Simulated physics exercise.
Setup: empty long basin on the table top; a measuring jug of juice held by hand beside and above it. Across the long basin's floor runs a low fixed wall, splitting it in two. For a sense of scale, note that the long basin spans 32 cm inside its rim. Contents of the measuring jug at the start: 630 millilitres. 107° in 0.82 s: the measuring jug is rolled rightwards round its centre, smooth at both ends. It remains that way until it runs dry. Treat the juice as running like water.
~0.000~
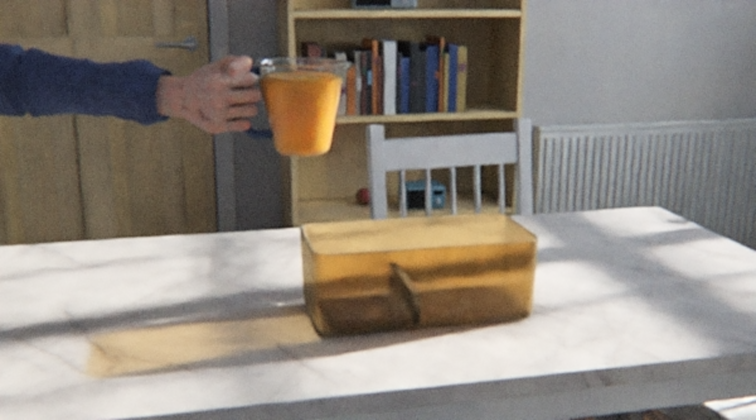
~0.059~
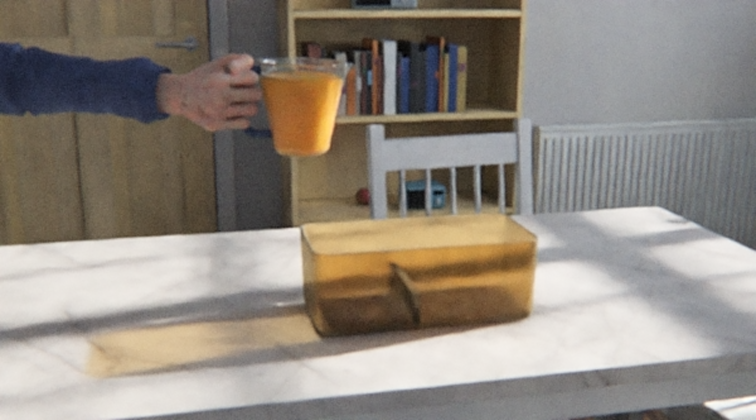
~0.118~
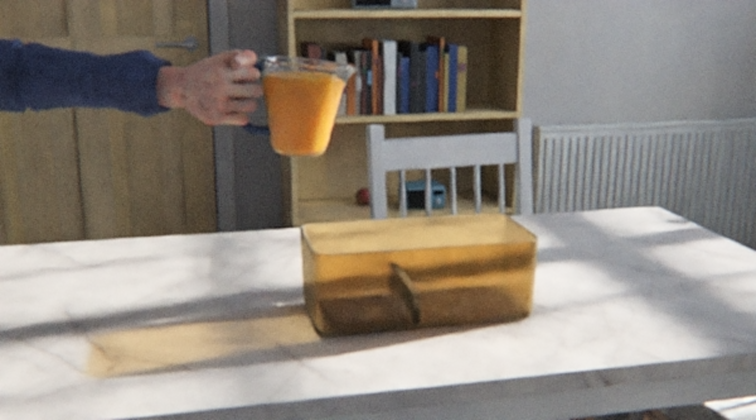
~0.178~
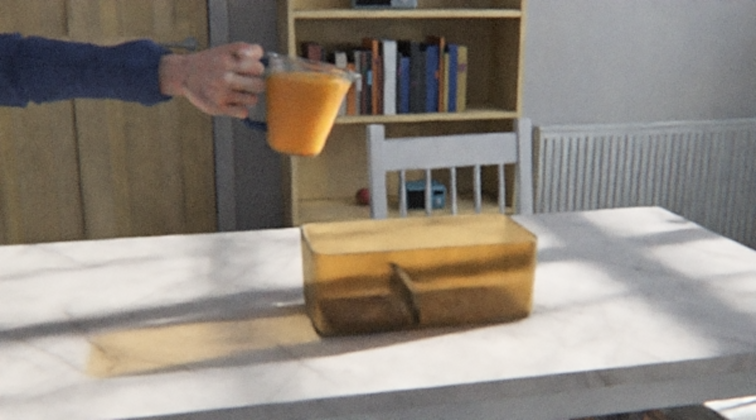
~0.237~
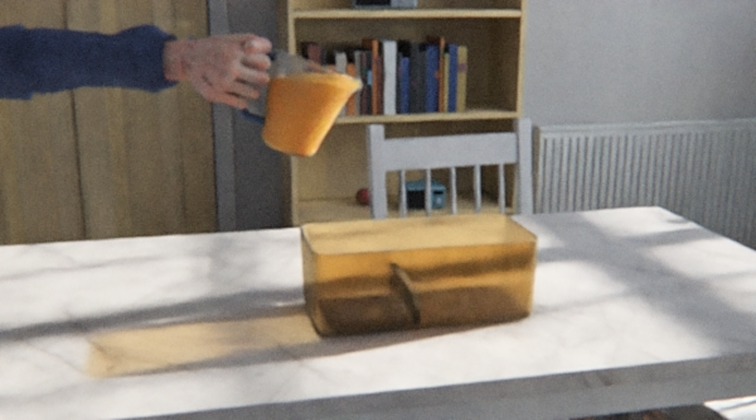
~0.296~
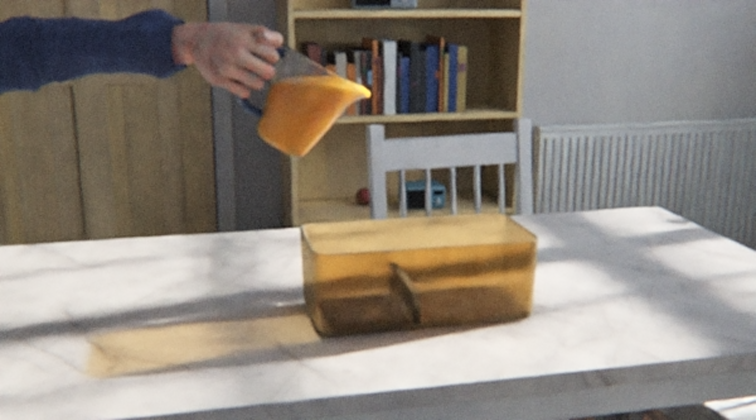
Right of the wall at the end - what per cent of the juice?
Near 46 per cent.
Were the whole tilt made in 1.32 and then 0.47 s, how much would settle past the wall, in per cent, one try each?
65 then 30 %.
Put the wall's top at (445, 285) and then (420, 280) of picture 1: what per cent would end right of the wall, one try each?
I'd say 10 percent on the first go, 15 percent on the next.
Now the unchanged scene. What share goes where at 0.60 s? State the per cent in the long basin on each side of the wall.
Left roughly 1, right roughly 18.
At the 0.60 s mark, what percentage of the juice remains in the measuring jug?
Roughly 48 per cent.
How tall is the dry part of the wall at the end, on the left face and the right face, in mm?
The left side gives some 32 mm, the right side some 36 mm.
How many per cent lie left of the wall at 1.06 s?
Left share: Approx. 52 %.
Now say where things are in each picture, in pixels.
In the first frame, it leans 0°; its right rim is at (353, 63); the juice meets the walls at (260, 76) and (340, 75); the long basin's rim runs from (307, 241) to (521, 227); the wall's top is at (404, 278).
In the second frame, it leans 1°; its right rim is at (354, 64); the juice meets the walls at (261, 76) and (340, 75).
In the third frame, it leans 5°; its right rim is at (357, 68); the juice meets the walls at (264, 75) and (342, 77).
In the fourth frame, it leans 12°; its right rim is at (361, 75); the juice meets the walls at (267, 75) and (347, 79).
In the fifth frame, it leans 21°; its right rim is at (365, 84); the juice meets the walls at (271, 79) and (356, 81).
In the sixth frame, it leans 31°; its right rim is at (367, 96); the juice meets the walls at (273, 84) and (358, 87); 1 per cent is over the edge.
Then, 0.60 s in, the tilt is 90° and 49 per cent is still to pour, 1 is left of the wall and 17 right of it.
Then, 0.83 s in, the tilt is 107° and 6 per cent is still to pour, 34 is left of the wall and 44 right of it.
Then, 1.06 s in, the tilt is 107° and 0 per cent is still to pour, 52 is left of the wall and 45 right of it.
Then, 1.32 s in, the tilt is 107° and 0 per cent is still to pour, 51 is left of the wall and 46 right of it.
Finally, 51 per cent lies left of the wall, 46 right of it and 3 outside.
